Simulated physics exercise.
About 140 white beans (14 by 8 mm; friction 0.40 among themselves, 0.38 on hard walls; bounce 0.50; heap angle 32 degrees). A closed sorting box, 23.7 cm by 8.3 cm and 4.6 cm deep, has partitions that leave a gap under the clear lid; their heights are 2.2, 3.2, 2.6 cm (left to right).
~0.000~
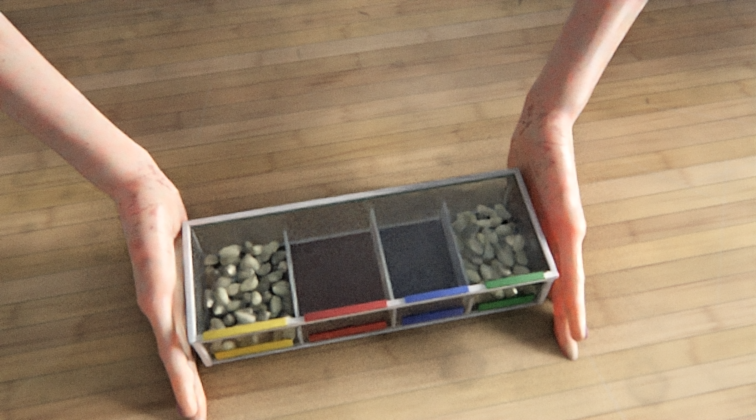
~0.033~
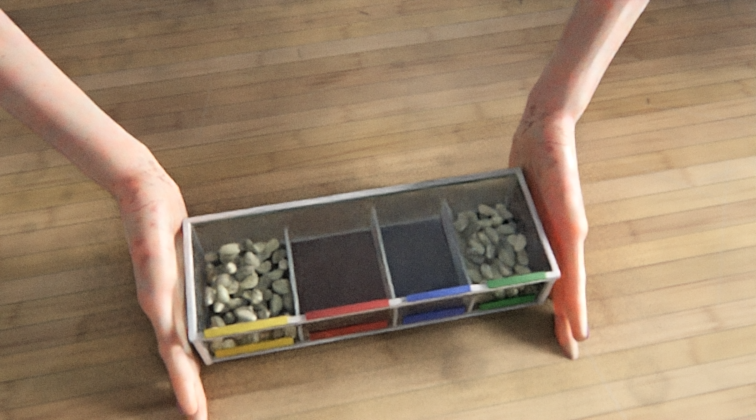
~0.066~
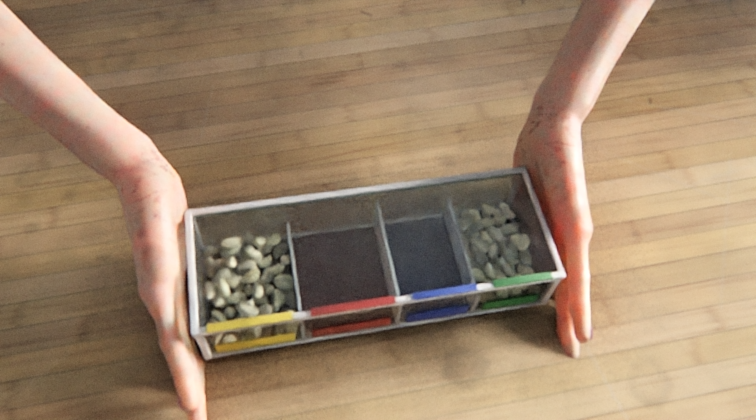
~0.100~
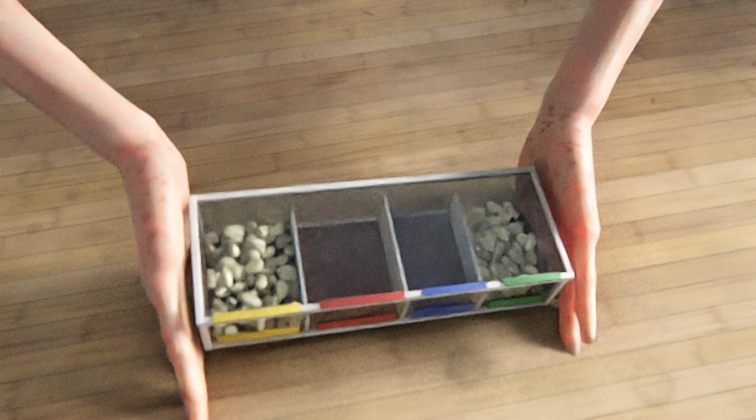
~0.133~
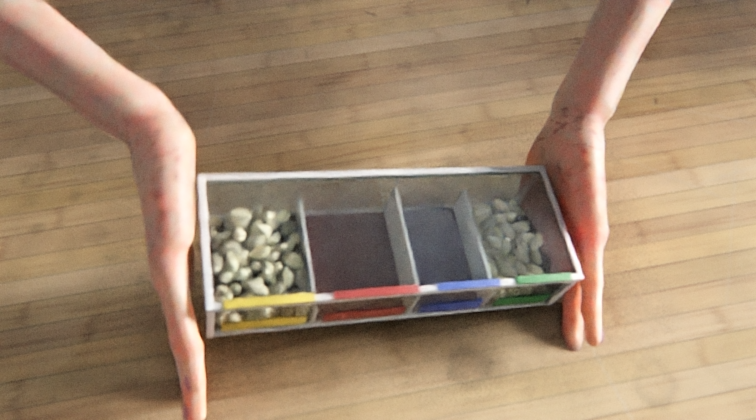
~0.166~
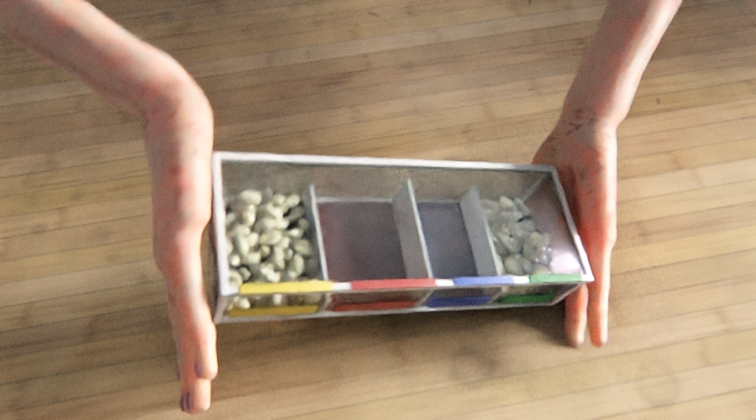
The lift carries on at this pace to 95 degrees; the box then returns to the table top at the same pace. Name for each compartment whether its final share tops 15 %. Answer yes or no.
Red: Yes, blue: No, green: Yes, yellow: No.
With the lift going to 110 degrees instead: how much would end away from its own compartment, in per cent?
About 55 per cent.
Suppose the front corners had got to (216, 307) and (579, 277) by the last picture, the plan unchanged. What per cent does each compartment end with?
Red 20; blue 15; green 60; yellow 5.
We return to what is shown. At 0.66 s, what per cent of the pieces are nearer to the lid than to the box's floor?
About 60 per cent.
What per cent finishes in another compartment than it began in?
Some 50 per cent.
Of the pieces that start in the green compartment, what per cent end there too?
About 100 per cent.
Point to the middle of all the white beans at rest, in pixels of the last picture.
Around (490, 268).
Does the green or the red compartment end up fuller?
It is the green one.
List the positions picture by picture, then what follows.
The first frame shows box tilt 0 degrees, front corners at (195, 337) and (551, 273); green 45 %, yellow 55 %.
The second frame shows box tilt 1 degrees, front corners at (196, 335) and (552, 273).
The third frame shows box tilt 3 degrees, front corners at (198, 329) and (558, 273), lowest corner right front.
The fourth frame shows box tilt 8 degrees, front corners at (203, 319) and (566, 274), lowest corner right front.
The fifth frame shows box tilt 14 degrees, front corners at (213, 304) and (576, 275), lowest corner right front.
The sixth frame shows box tilt 20 degrees, front corners at (228, 289) and (585, 276), lowest corner right front; green 45 %, yellow 55 %. Its pace works out near 185 degrees a second.
After 0.66 s, tilt 94 degrees; red 30 %, green 50 %, yellow 20 %.
Then, at 0.99 s, tilt 40 degrees; red 30 %, blue 5 %, green 60 %.
After 1.42 s, tilt 0 degrees; red 30 %, blue 10 %, green 60 %.
By 1.8 s all is still; red 30 %, blue 10 %, green 60 %, yellow 0 %.
